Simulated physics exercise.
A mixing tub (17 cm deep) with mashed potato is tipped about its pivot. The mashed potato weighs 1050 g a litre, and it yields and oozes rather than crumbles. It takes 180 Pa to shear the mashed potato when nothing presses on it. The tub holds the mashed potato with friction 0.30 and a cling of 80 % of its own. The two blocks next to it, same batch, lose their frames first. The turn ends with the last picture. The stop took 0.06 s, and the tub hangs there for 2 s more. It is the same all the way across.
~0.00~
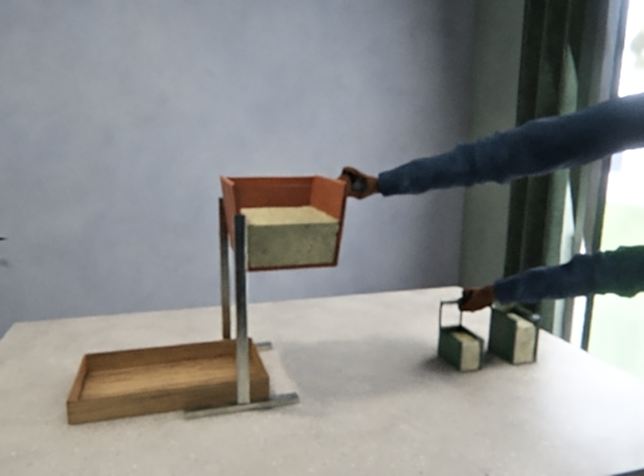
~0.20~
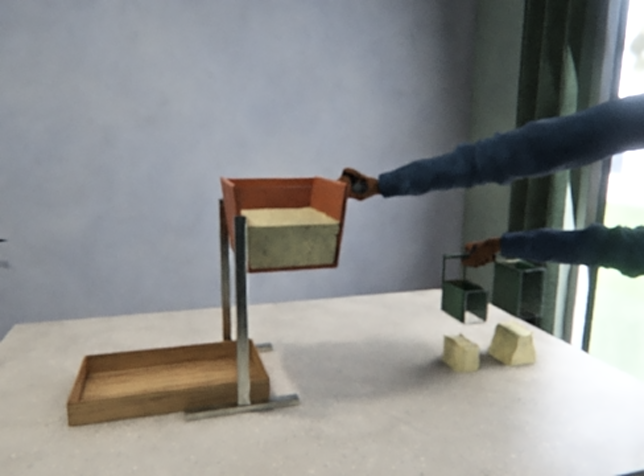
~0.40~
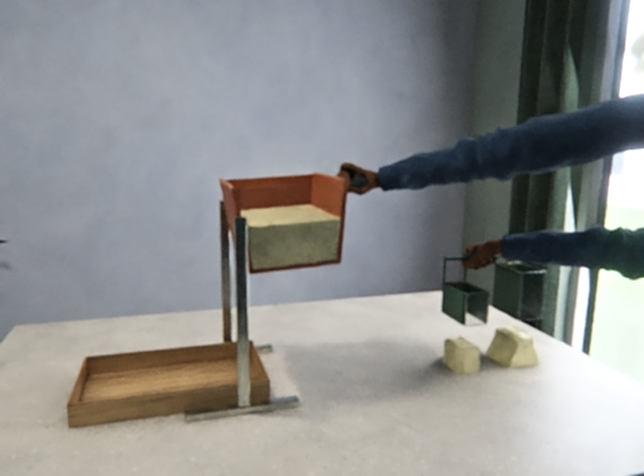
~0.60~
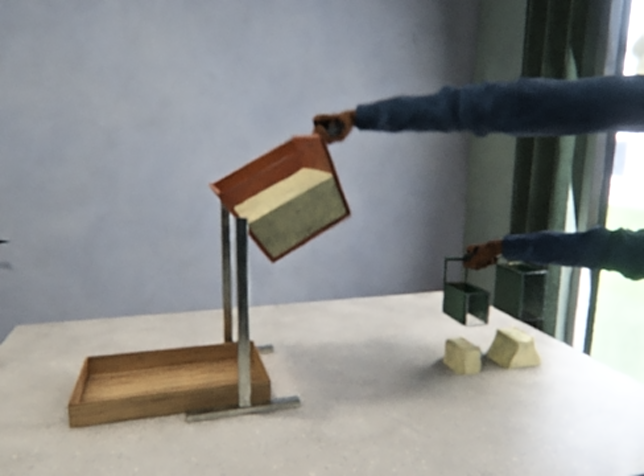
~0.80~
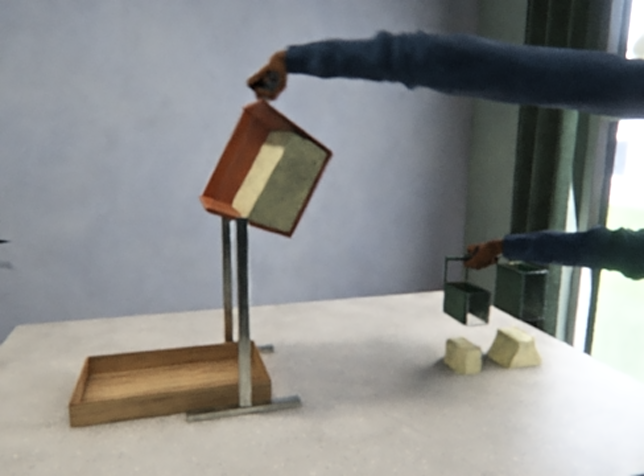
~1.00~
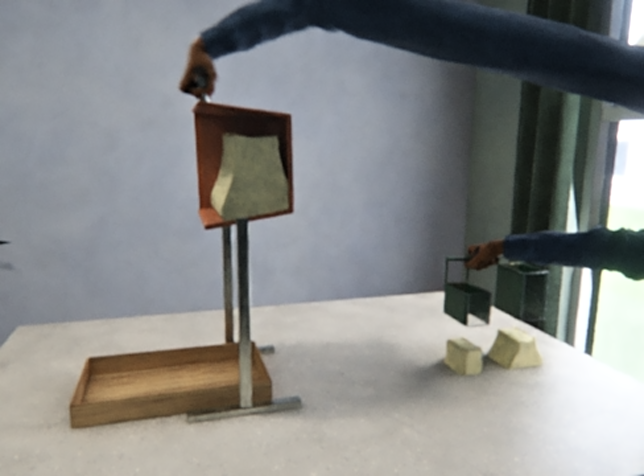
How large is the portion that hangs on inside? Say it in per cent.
The portion that hangs on inside is near 43 %.
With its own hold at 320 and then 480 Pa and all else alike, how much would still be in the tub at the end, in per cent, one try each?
In that order: 55 %, 70 %.
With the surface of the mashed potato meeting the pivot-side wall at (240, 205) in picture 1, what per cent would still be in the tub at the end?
It would be near 30 %.
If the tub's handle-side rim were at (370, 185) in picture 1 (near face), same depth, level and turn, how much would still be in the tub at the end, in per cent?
It would be near 35 %.
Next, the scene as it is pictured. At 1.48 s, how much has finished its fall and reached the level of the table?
Near 40 %.
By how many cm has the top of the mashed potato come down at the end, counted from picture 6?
Roughly 11 cm.
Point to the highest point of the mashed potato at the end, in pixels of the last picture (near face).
Near (262, 191).
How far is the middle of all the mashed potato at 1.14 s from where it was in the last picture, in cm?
About 6 cm.
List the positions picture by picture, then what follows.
The first frame shows handle-side rim at (345, 184), tilt 0 degrees; highest point of the mashed potato at (336, 221); test blocks 6.6 cm, 10 cm high (left to right).
The second frame shows handle-side rim at (345, 186), tilt 0 degrees; highest point of the mashed potato at (337, 222); test blocks 6.4 cm, 8.4 cm high (left to right).
The third frame shows handle-side rim at (344, 181), tilt 3 degrees; highest point of the mashed potato at (336, 218); test blocks 6.4 cm, 7.7 cm high (left to right).
The fourth frame shows handle-side rim at (319, 138), tilt 29 degrees; highest point of the mashed potato at (332, 177); test blocks 6.3 cm, 7.6 cm high (left to right).
The fifth frame shows handle-side rim at (260, 103), tilt 63 degrees; highest point of the mashed potato at (295, 133); test blocks 6.3 cm, 7.6 cm high (left to right).
The sixth frame shows handle-side rim at (199, 106), tilt 91 degrees; highest point of the mashed potato at (238, 136); test blocks 6.3 cm, 7.6 cm high (left to right).
By 1.14 s, the tub is at 92 degrees and holds 88 %.
By 1.31 s, the tub is at 92 degrees and holds 51 %.
By 1.48 s, the tub is at 92 degrees and holds 43 %.
By 1.65 s, the tub is at 92 degrees and holds 43 %.
By 3.00 s, at the end, the tub is at 92 degrees and holds 43 %.
